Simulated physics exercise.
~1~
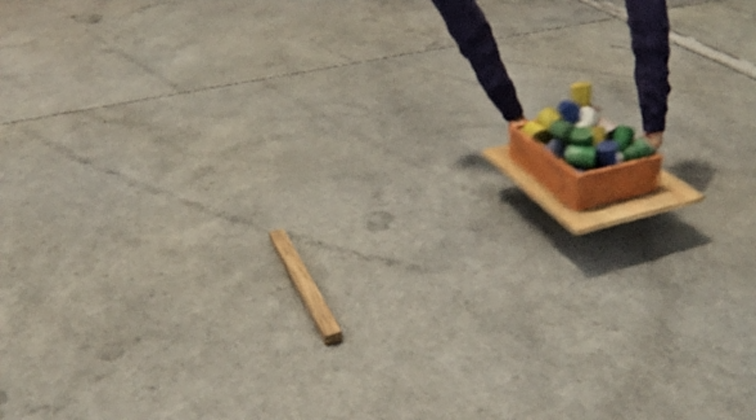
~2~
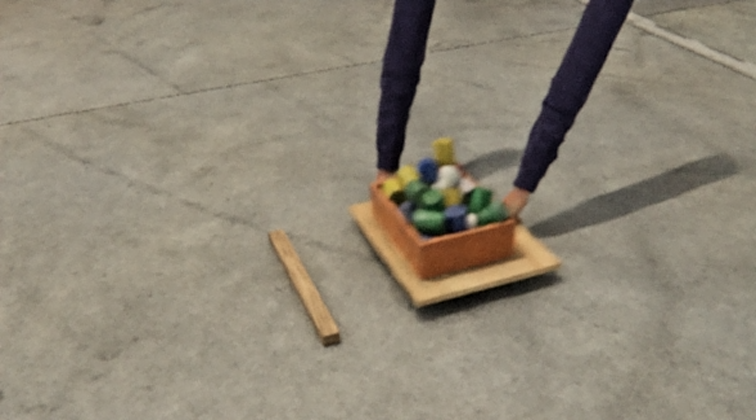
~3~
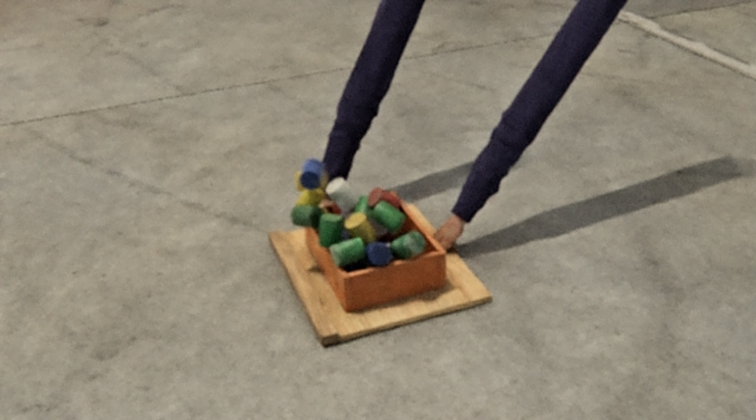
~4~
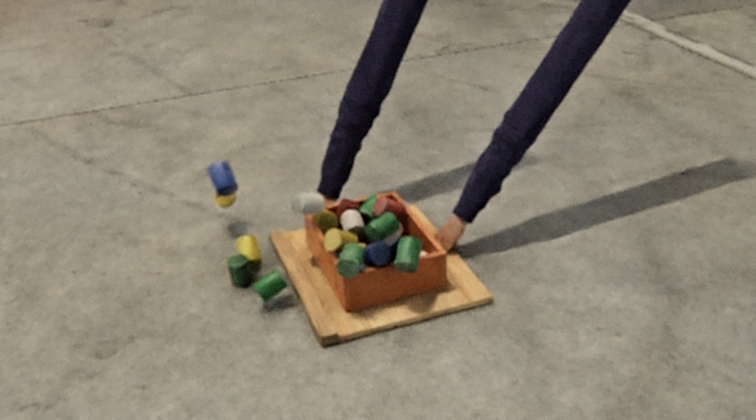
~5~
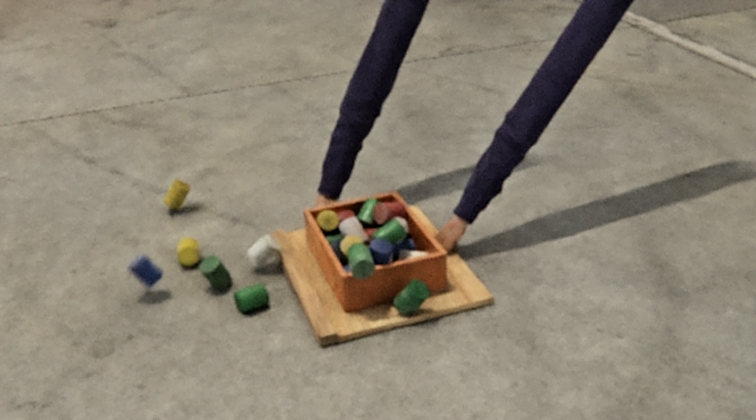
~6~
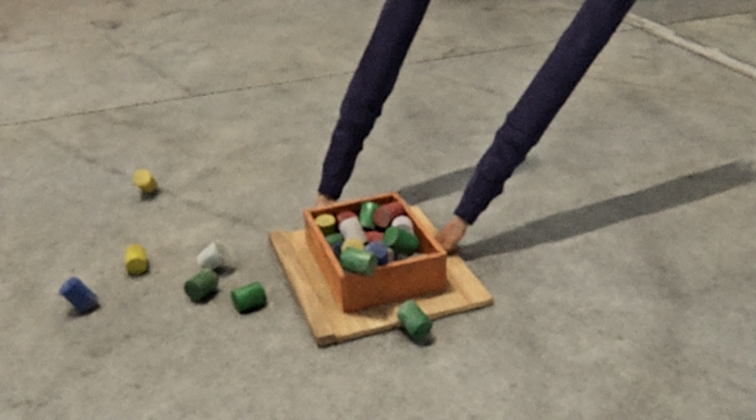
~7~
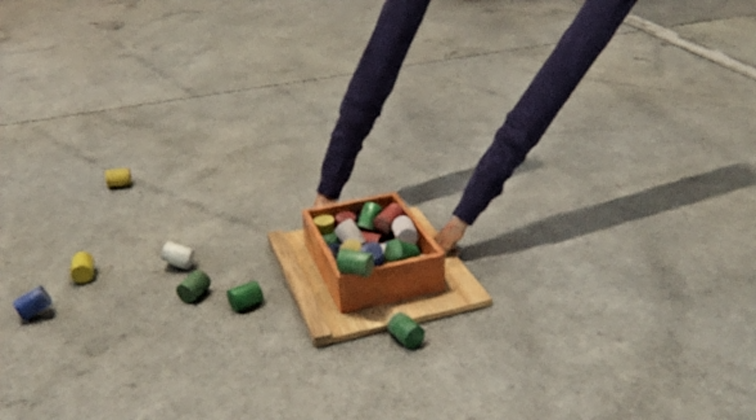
Two arms swing an orange tub on a board against a batten, spilling several jars left.
